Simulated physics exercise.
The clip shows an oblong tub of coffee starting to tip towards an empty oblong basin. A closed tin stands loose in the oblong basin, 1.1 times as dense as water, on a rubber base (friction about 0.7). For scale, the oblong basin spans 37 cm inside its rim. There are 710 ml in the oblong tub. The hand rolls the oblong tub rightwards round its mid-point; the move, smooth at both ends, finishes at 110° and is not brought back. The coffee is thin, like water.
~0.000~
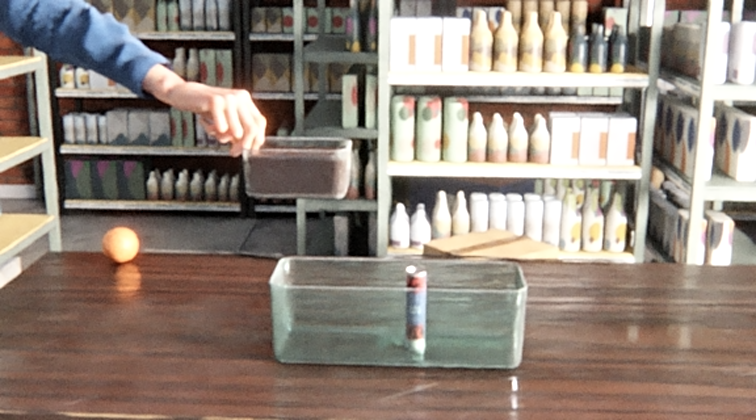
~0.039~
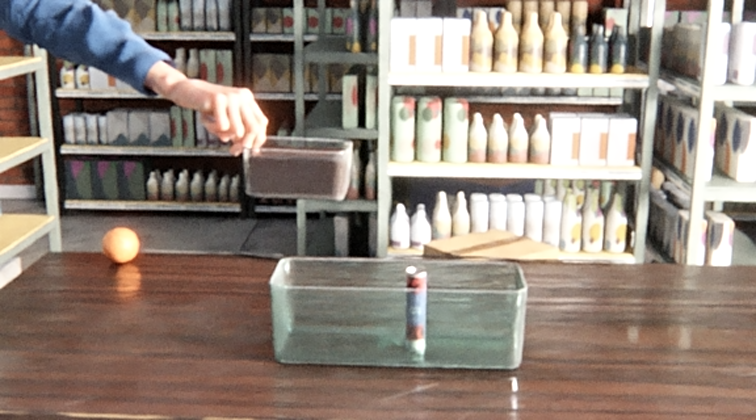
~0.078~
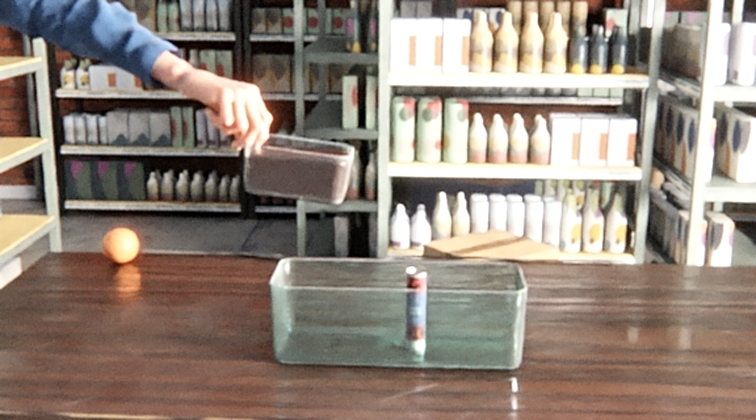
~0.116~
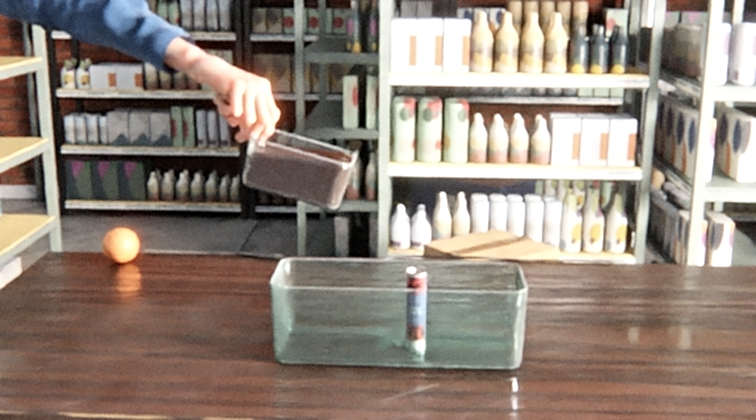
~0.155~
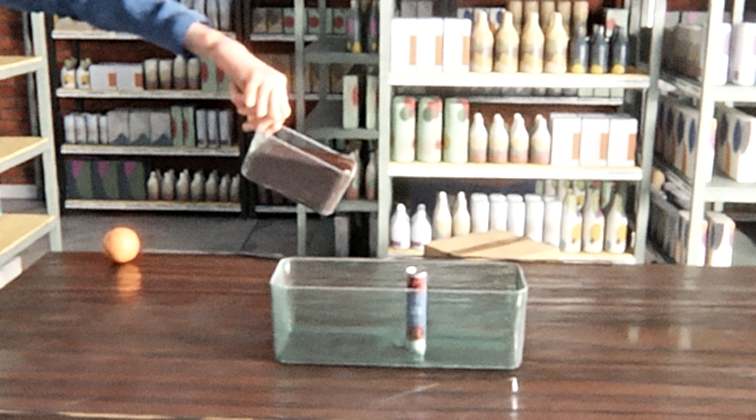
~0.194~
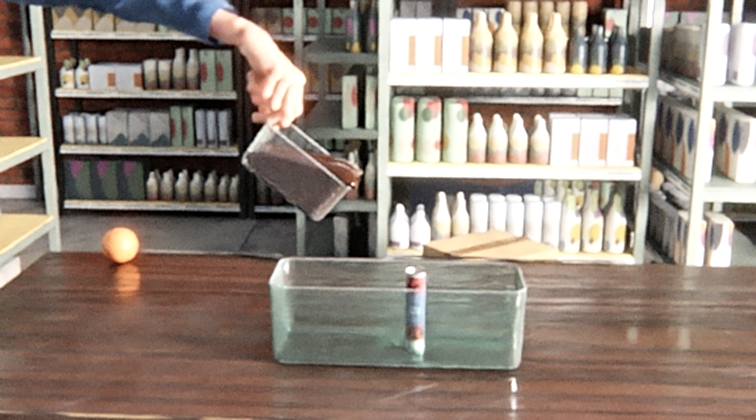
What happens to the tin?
The tin goes over.
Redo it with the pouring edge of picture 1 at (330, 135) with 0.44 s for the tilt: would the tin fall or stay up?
Then it stays up.
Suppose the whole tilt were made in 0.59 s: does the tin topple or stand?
Then it goes over.
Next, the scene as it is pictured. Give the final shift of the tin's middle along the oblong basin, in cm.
Some 8.5 cm.
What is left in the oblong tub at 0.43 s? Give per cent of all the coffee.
Some 12 per cent.
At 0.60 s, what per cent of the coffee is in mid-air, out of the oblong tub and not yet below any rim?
Near 5 in a hundred.
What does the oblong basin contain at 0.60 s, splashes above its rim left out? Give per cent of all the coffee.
Near 88 in a hundred.
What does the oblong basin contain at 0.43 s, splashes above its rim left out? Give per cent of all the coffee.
Near 40 in a hundred.
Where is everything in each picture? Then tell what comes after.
The first picture shows tilt 0°; pouring edge (349, 146); surface from (250, 151) to (347, 152); the oblong basin's rim runs from (275, 272) to (522, 278); the tin's top is at (416, 274).
The second picture shows tilt 2°; pouring edge (349, 148); surface from (250, 151) to (348, 154).
The third picture shows tilt 7°; pouring edge (351, 153); surface from (251, 149) to (350, 156).
The fourth picture shows tilt 15°; pouring edge (353, 161); surface from (253, 148) to (353, 159).
The fifth picture shows tilt 26°; pouring edge (354, 171); surface from (254, 147) to (355, 164); 2 per cent is over the edge.
The sixth picture shows tilt 39°; pouring edge (351, 183); surface from (252, 146) to (344, 169); 8 per cent is over the edge.
After 0.43 s the tilt is 107° and 11 per cent is still to pour; the tin stands where it began.
After 0.60 s the tilt is 110° and 2 per cent is still to pour; the tin leans 12°.
After 0.78 s the tilt is 110° and 0 per cent is still to pour; the tin leans 35°.
After 0.98 s the tilt is 110° and 0 per cent is still to pour; the tin lies on its side.
In the end the tin lies on its side.
